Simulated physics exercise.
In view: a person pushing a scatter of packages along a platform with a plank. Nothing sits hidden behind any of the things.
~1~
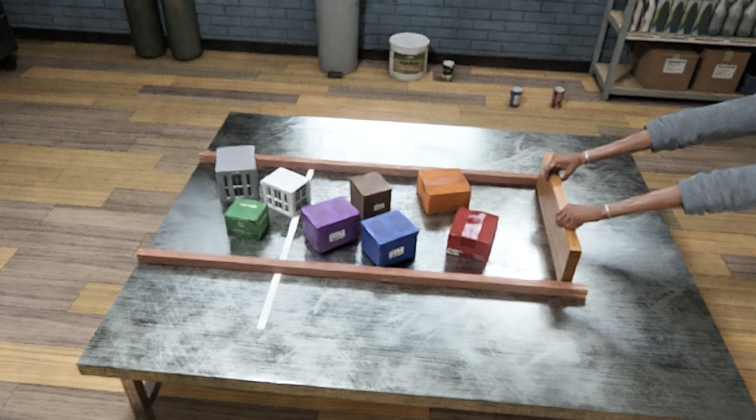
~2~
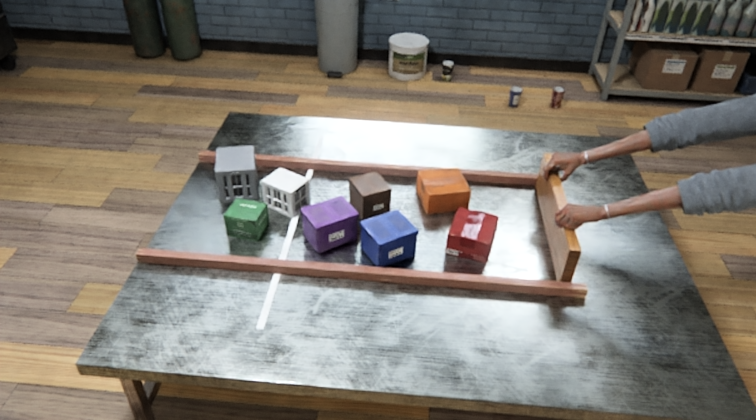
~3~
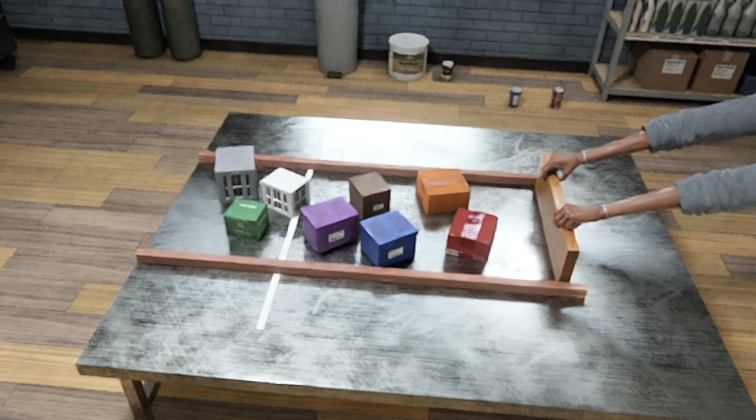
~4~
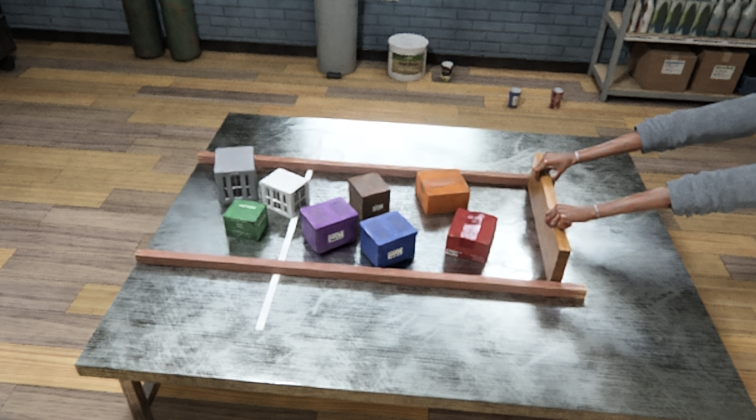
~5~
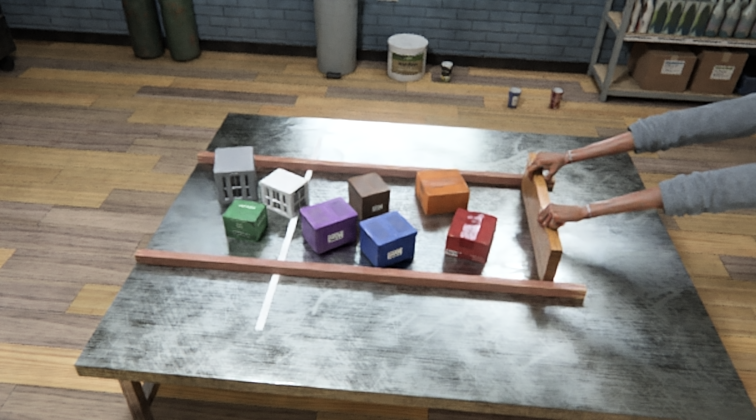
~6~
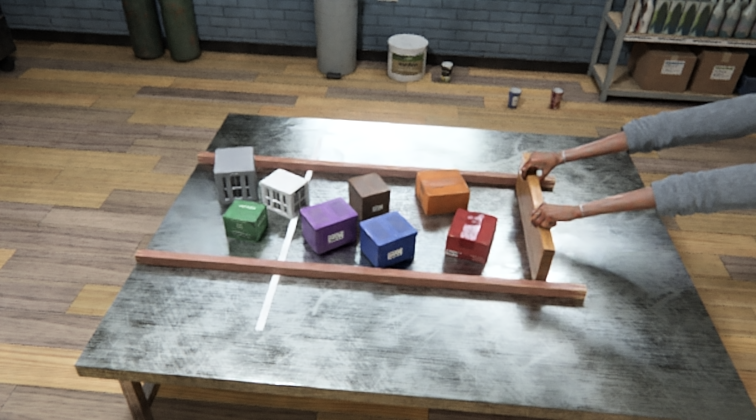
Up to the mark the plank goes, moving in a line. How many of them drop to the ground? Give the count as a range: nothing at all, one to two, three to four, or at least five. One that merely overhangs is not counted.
The count is nothing at all.
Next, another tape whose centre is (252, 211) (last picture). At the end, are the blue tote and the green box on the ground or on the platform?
Okay, so the blue tote sits tight, the green box winds up off it.
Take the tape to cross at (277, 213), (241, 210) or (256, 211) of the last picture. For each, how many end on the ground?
Down on the ground: 0, 2 and 1.
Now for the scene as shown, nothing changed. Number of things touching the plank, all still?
3.
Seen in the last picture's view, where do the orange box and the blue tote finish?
In the last picture the orange box sits around (286, 172) and the blue tote around (219, 235).
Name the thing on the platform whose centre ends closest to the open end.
The green box.
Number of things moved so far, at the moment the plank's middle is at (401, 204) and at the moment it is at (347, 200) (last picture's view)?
Moved so far: 5, later 7.
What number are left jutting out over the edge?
It's 0.
A little later, none off yet; grey crate at rest near (236, 175); green box at rest near (246, 221); white crate at rest near (285, 194).
Next, none off yet; grey crate at rest near (236, 175); green box shifted a little near (230, 218); white crate shifted a little near (278, 190).
When it is over, the number that fall off is zero.
